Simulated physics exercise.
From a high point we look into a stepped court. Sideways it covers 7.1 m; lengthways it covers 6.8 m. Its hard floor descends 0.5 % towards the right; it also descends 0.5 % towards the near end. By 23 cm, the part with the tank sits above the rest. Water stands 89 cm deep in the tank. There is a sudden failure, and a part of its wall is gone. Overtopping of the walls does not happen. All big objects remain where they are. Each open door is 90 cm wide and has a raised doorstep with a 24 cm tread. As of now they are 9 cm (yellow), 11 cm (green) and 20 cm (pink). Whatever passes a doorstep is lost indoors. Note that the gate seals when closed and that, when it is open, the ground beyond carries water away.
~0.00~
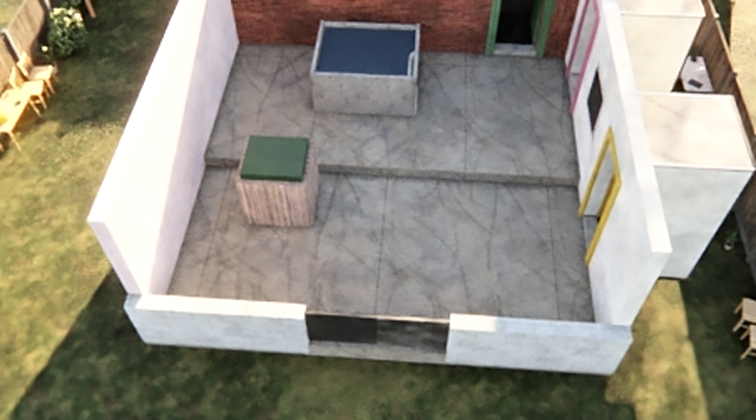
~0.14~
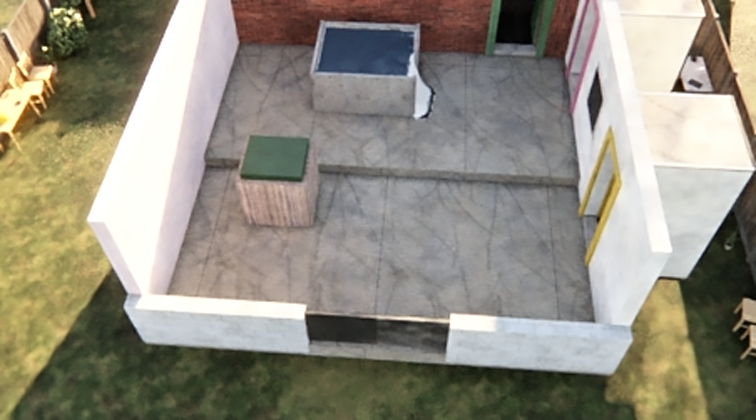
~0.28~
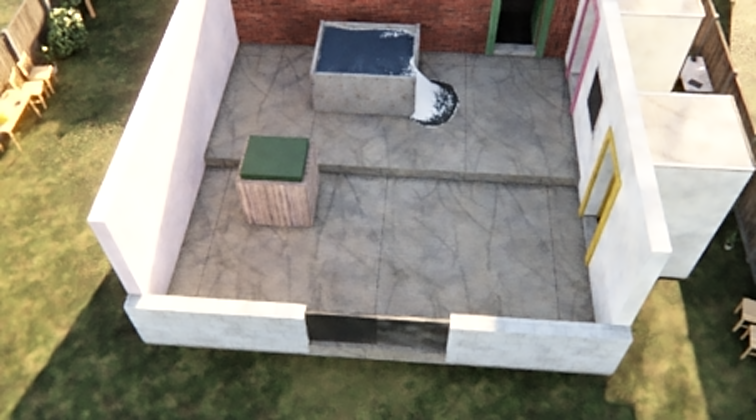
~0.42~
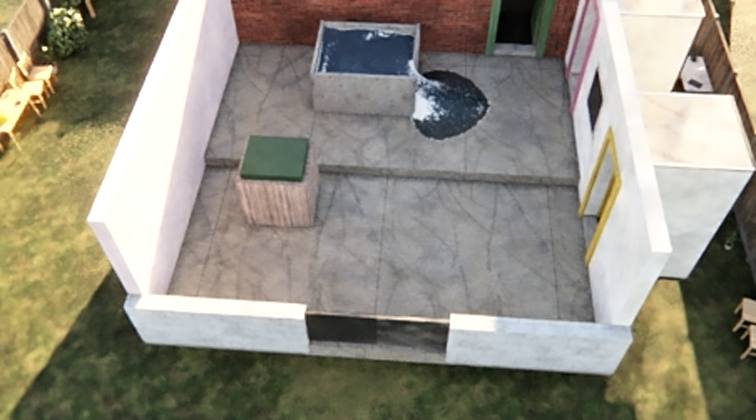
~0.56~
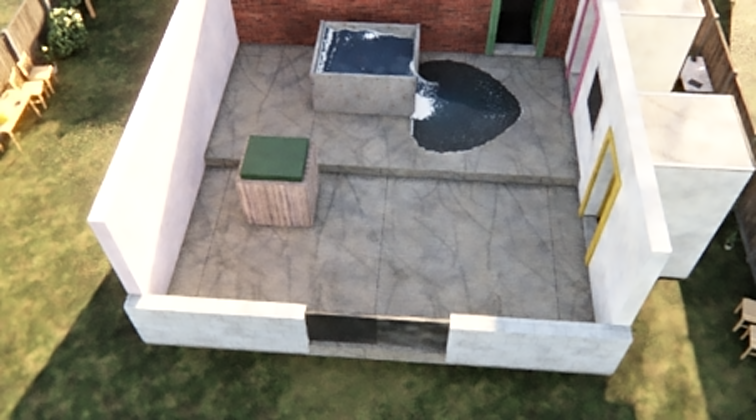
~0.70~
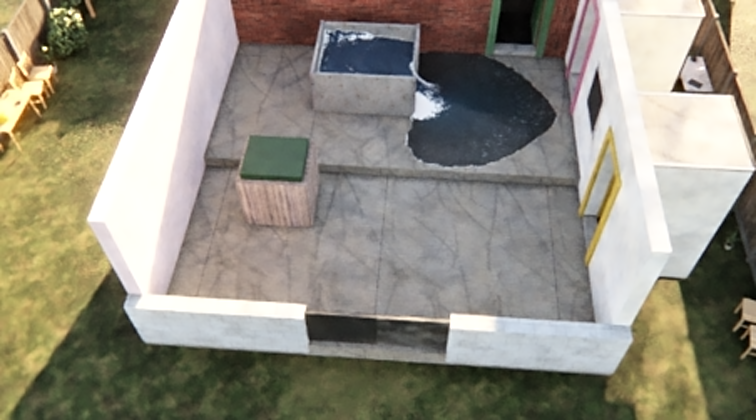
Water poured out through the right side of a raised concrete tank in a walled court, splashing onto the upper level and spreading rightward into a wide, dark pool across the grey floor.
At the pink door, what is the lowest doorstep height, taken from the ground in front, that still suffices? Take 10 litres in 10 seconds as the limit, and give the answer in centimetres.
Roughly 28 cm above the ground.
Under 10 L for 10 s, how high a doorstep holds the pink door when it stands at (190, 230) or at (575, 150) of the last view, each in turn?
In turn: Roughly 7.5 cm, roughly 25 cm.
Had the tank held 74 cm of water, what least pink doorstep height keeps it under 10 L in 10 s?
About 22 centimetres.
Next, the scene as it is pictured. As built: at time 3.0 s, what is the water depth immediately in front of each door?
Reading in centimetres: Yellow = 13, green = 18, pink = 21.
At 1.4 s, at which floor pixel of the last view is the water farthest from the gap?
At about (578, 215).
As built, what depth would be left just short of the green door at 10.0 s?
5.5 cm.
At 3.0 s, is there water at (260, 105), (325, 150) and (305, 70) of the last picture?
Well, in sequence they're bone-dry, bone-dry and bone-dry.
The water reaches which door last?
It is the yellow one.
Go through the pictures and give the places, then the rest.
In the first frame, still water, 89 cm deep, in the tank at (367, 52); the pink door at (581, 56) is dry.
In the second frame, water pours out at (413, 89) and has run 0.4 m, to (432, 93); about 8 cm deep outside, 88 cm at the back.
In the third frame, water pours out at (413, 90) and has run 0.9 m, to (455, 101); about 12 cm deep outside, 88 cm at the back.
In the fourth frame, the gap is at (413, 91), the front 1.5 m out at (485, 108); the back of the tank holds 83 cm.
In the fifth frame, the front is at (518, 110), 2.1 m from the gap at (413, 91); 3.9 m2 of floor is wet, 76 cm left at the back.
In the sixth frame, water pours out at (413, 91) and has run 2.8 m, to (552, 118); about 4 cm deep outside, 76 cm at the back; the pink door at (581, 56), 3.2 m from the gap, is still 0.6 m from the nearest water.
After 1.4 s water covers 25 % of the floor, deepest (38 cm) near (563, 61); 27 cm at the pink door, 5 litres in over its 20 cm doorstep.
After 3.0 s water covers 35 % of the floor, deepest (31 cm) near (582, 340); 21 cm at the pink door, 61 litres in over its 20 cm doorstep.
After 10.0 s water covers 80 % of the floor, deepest (14 cm) near (572, 349); 6 cm at the pink door, 65 litres in over its 20 cm doorstep.
At the pink door as built, the water arrived by 0.9 s and peaked near 31 cm at 1.8 s.
Run again over the same 10 s with other heights there, 36 litres in over 23 cm, 2 litres over 31 cm. The limit of 10 litres is kept from about 28 cm up.
